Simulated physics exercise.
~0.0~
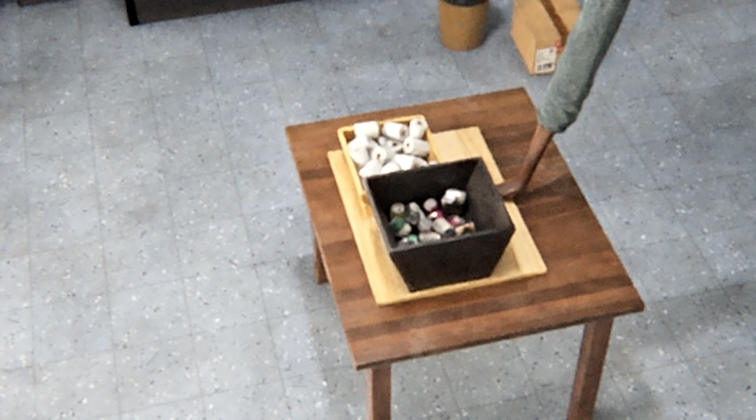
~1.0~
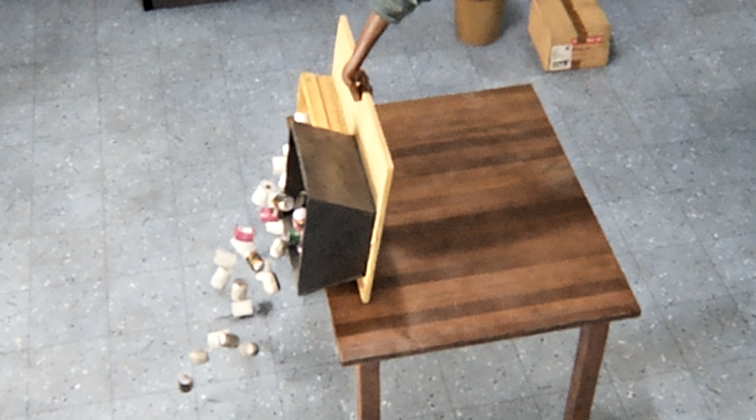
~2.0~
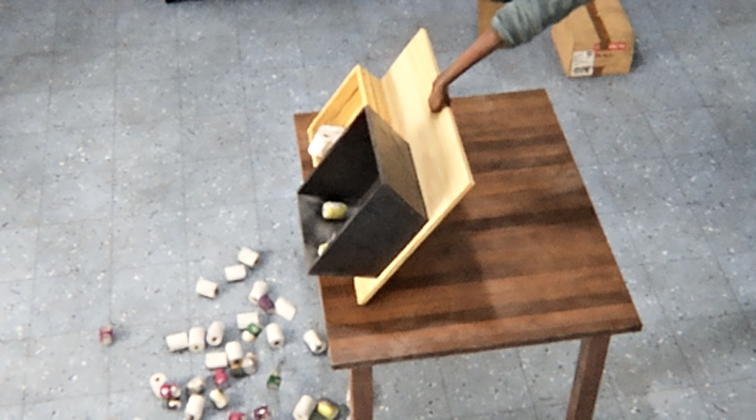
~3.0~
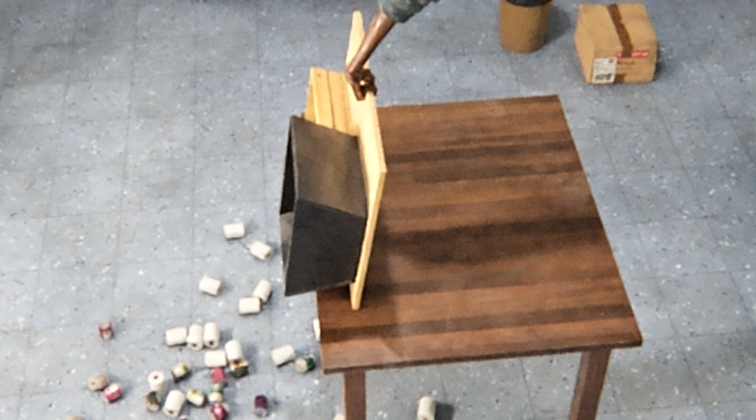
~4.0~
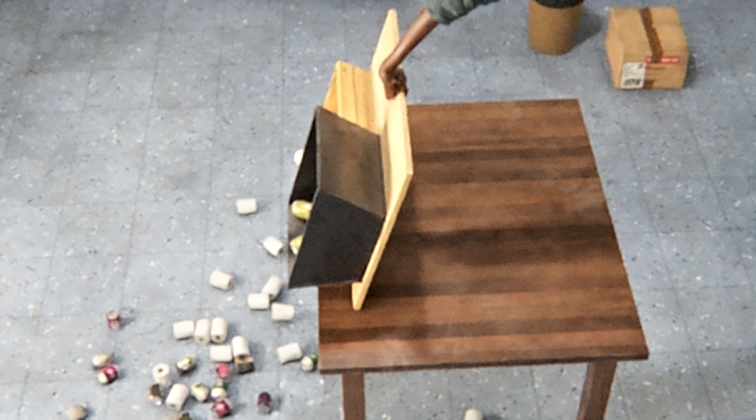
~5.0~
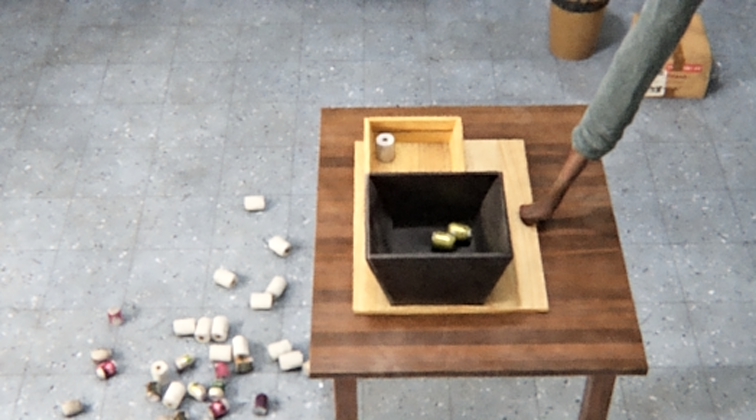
Hand repeatedly tipping a board with black and wooden trays leftward, spilling most cans and paper rolls, then laying it flat.
